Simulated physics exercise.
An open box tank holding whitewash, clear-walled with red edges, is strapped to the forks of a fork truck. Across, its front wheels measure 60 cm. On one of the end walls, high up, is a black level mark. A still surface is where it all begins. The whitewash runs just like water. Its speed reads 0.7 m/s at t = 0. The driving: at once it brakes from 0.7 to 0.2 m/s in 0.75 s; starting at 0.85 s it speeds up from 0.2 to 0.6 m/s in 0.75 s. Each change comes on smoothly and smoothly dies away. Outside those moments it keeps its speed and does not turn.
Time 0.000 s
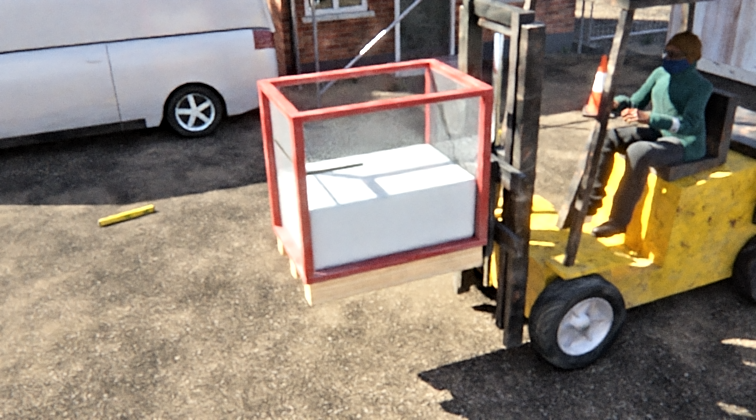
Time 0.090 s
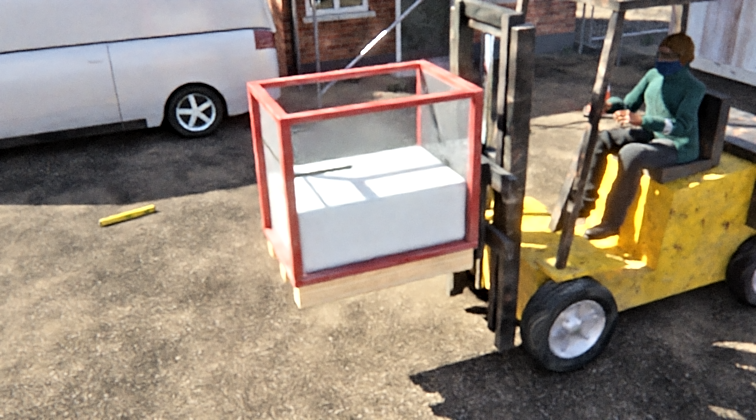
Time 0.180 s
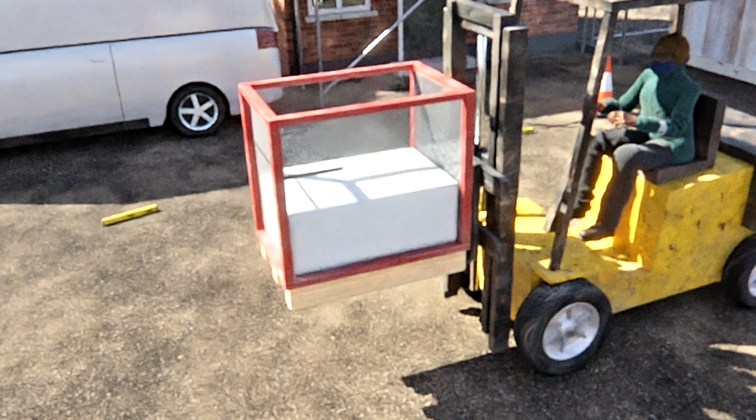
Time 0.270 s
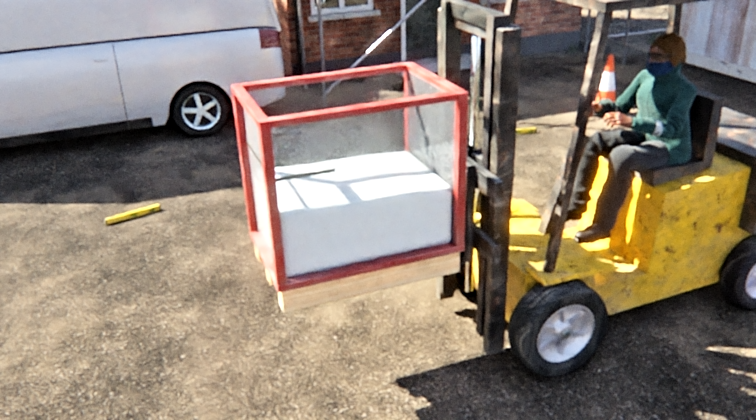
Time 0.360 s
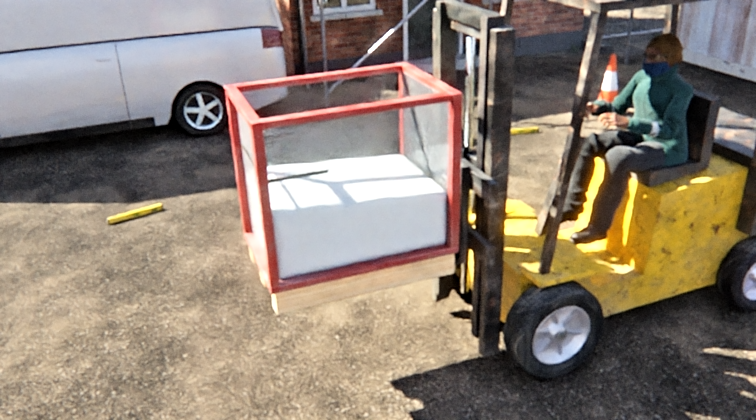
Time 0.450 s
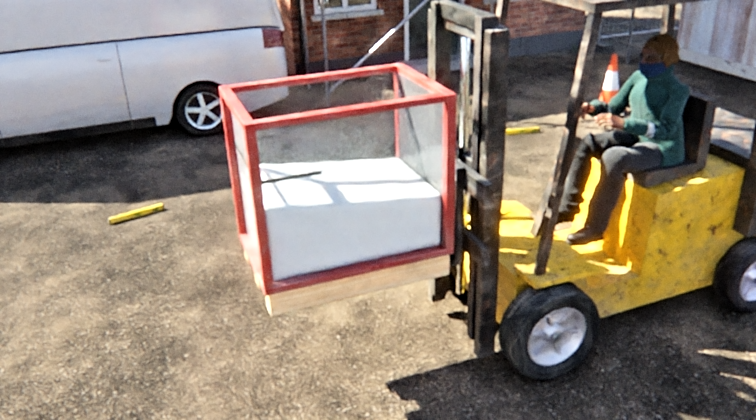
In a sunlit yard beside a brick building, seen from slightly above, a silver van stands at the left behind a yellow bar on the ground. On the right, a driver in a teal top sits, hands forward, on a yellow forklift carrying a red-edged, clear-walled tank of whitewash. The forklift creeps left as the camera drifts slightly left, and the whitewash, level at first, rises slightly towards the left.
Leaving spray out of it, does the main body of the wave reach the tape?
Honestly, it runs out of height.
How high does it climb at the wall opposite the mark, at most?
It tops out at about 50 cm.
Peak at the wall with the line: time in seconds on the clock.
That comes at roughly 2.0 s.
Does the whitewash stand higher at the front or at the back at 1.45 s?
At the aft end.
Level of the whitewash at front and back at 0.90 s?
Front reads 36 centimetres, back reads 34 centimetres.
Then, 0.90 s in, the surface is 36 cm up at the front and 35 cm at the back; nothing has left.
Then, 1.45 s in, the surface is 27 cm up at the front and 45 cm at the back; nothing has left.
Then, 2.10 s in, the surface is 45 cm up at the front and 29 cm at the back; nothing has left.
Then, 4.59 s in, the waves are smaller; the highest at the front wall was 50 cm, at 1.95 s, against a line at 56 cm.
